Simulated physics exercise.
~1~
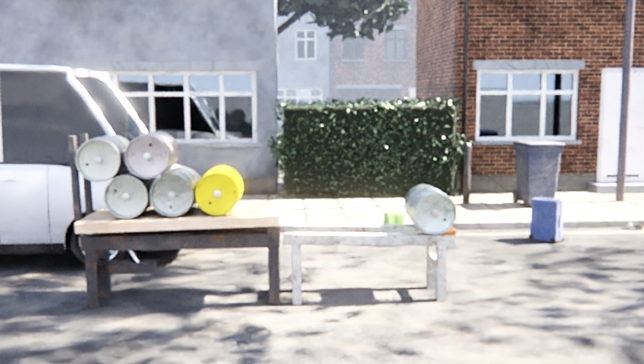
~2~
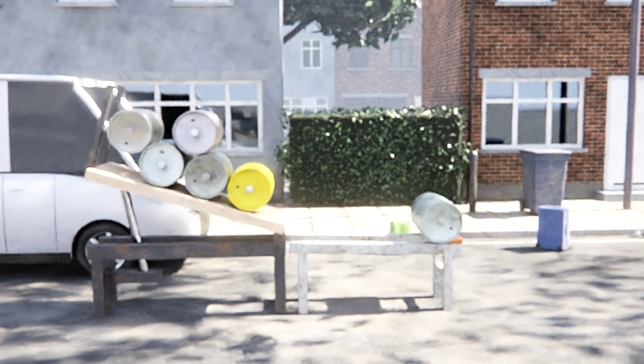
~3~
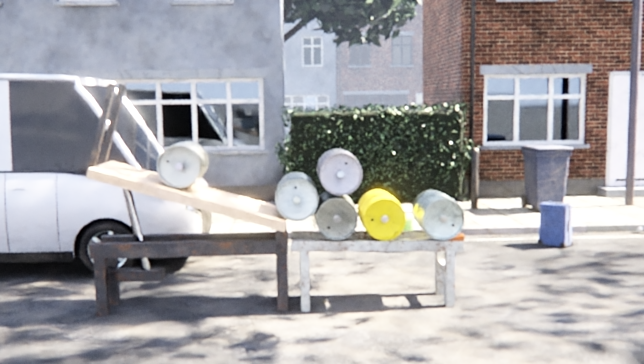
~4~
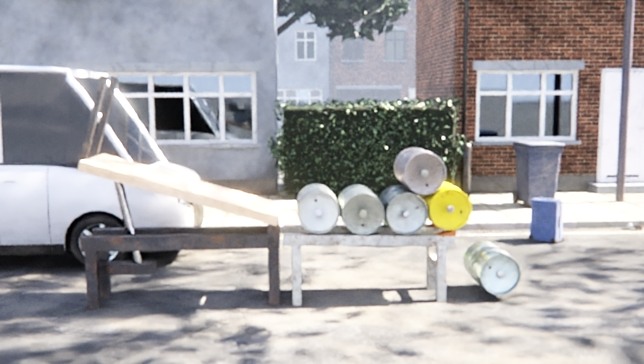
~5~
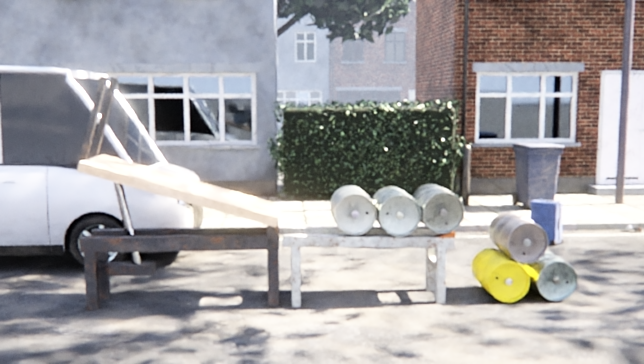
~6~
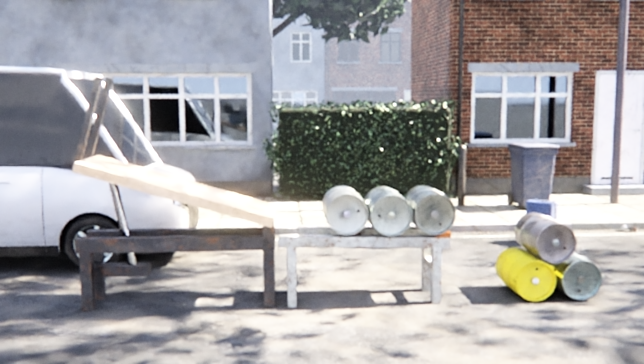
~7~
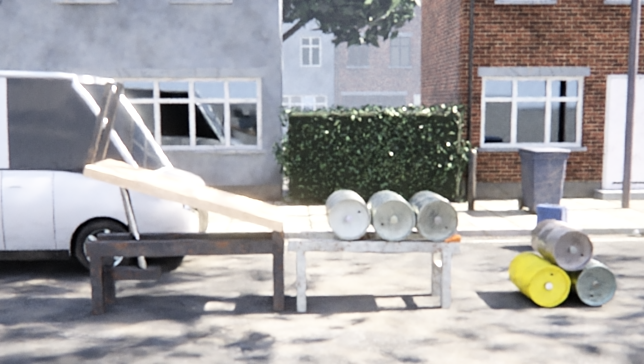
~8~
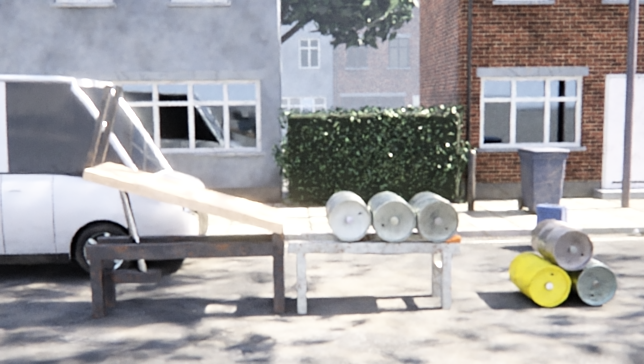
On a sunlit street beside a parked white car and a clipped hedge, five kegs, one of them yellow, sit stacked on a wooden deck, with a sixth alone at the right end of a pale rack. The deck tips up at its left side, and the kegs begin rolling down to the right. They spill onto the rack, the yellow one running up against the lone keg. That keg drops off the right end, and the yellow one rides over the stop and falls after it, followed by another. Three kegs stay lined up on the rack, while the yellow one rests on the ground in a small pile.
